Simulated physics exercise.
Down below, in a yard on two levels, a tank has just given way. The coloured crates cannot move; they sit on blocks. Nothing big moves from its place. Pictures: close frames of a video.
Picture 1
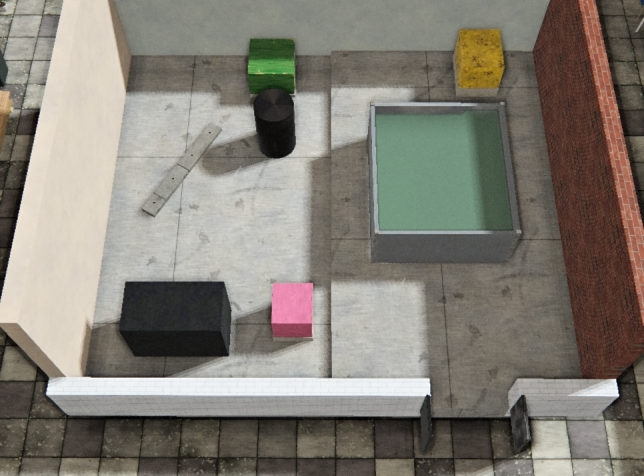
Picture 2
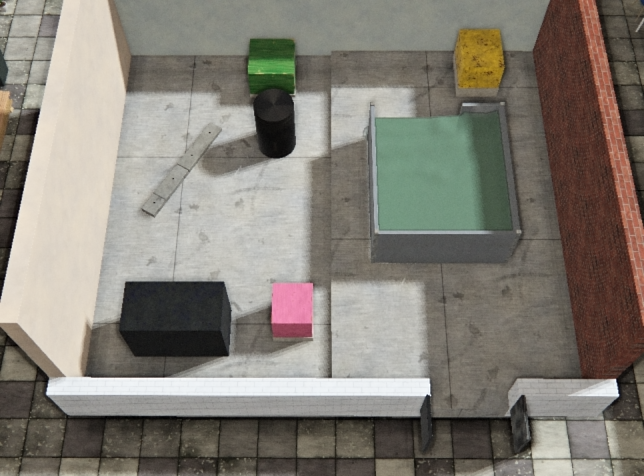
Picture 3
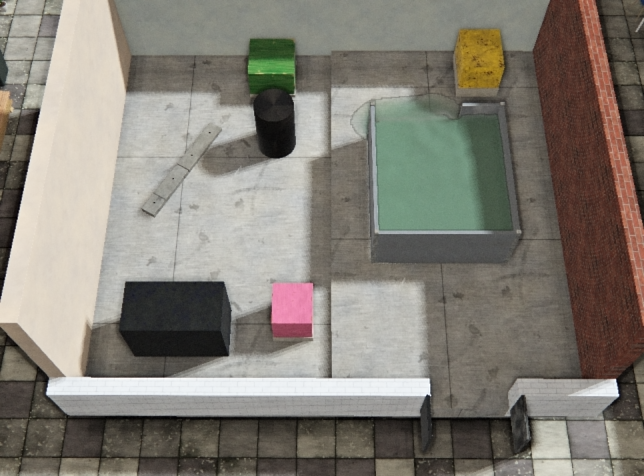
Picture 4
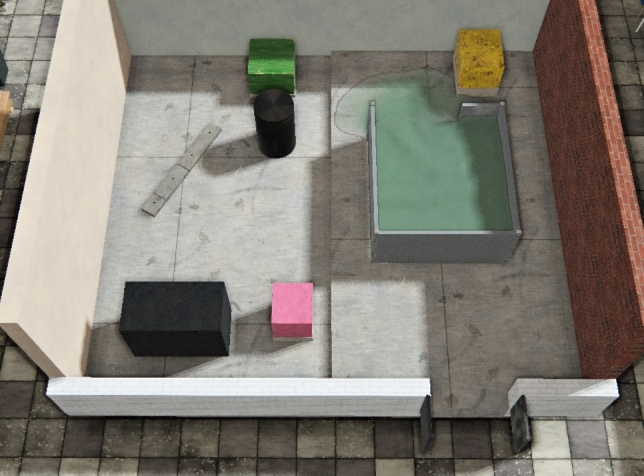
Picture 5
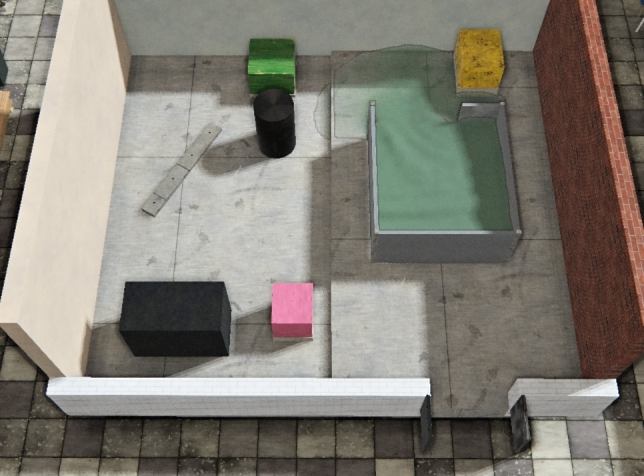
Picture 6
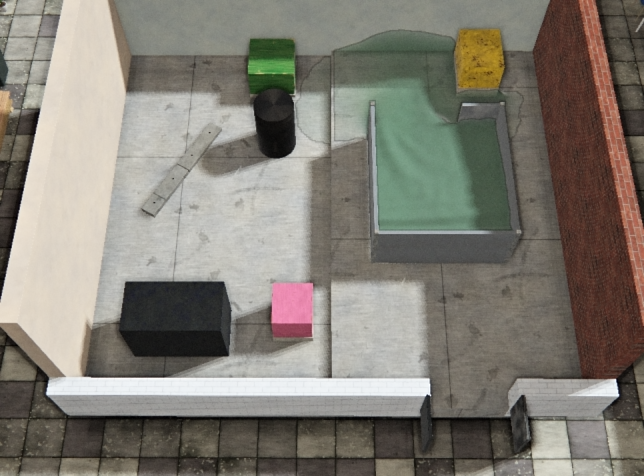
Green-tinted water pouring from a gap in the far side of a grey tank, spreading across the concrete floor around a yellow block.
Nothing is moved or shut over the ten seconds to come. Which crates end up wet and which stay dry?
Green crate: Doused. Pink crate: Doused. Yellow crate: Doused.
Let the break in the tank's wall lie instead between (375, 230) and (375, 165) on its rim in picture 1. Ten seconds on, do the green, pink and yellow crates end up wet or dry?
Here's how it goes: The green is swamped, the pink is swamped, and the yellow is left untouched.
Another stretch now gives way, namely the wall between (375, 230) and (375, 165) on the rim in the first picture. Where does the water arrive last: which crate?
That would be the yellow crate.
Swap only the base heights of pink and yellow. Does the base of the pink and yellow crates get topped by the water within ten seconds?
Pink: Is reached; yellow: Is reached.
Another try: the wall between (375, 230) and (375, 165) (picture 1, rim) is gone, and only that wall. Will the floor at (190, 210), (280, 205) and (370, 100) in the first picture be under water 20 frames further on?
Taken in turn, that's reached, reached, and finally not reached.
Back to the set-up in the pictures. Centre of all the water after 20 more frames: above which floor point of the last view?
Estimate: (383, 147).
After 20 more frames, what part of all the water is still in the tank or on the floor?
I reckon around 100 in a hundred.
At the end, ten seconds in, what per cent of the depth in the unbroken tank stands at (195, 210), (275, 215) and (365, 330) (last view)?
Depths of roughly 10, 14 and 4 per cent.
A moment on, water covers 15 % of the floor; the green crate water round its plinth, the pink crate not reached, the yellow crate water round its plinth.
Next, water covers 30 % of the floor; the green crate water round its plinth, the pink crate not reached, the yellow crate water round its plinth.
Then, water covers 55 % of the floor; the green crate water round its plinth, the pink crate water round its plinth, the yellow crate water round its plinth.
Later, water covers 85 % of the floor; the green crate water round its plinth, the pink crate water round its plinth, the yellow crate water round its plinth.
In the end, water covers 95 % of the floor; the green crate was topped, the pink crate was topped, the yellow crate was topped.
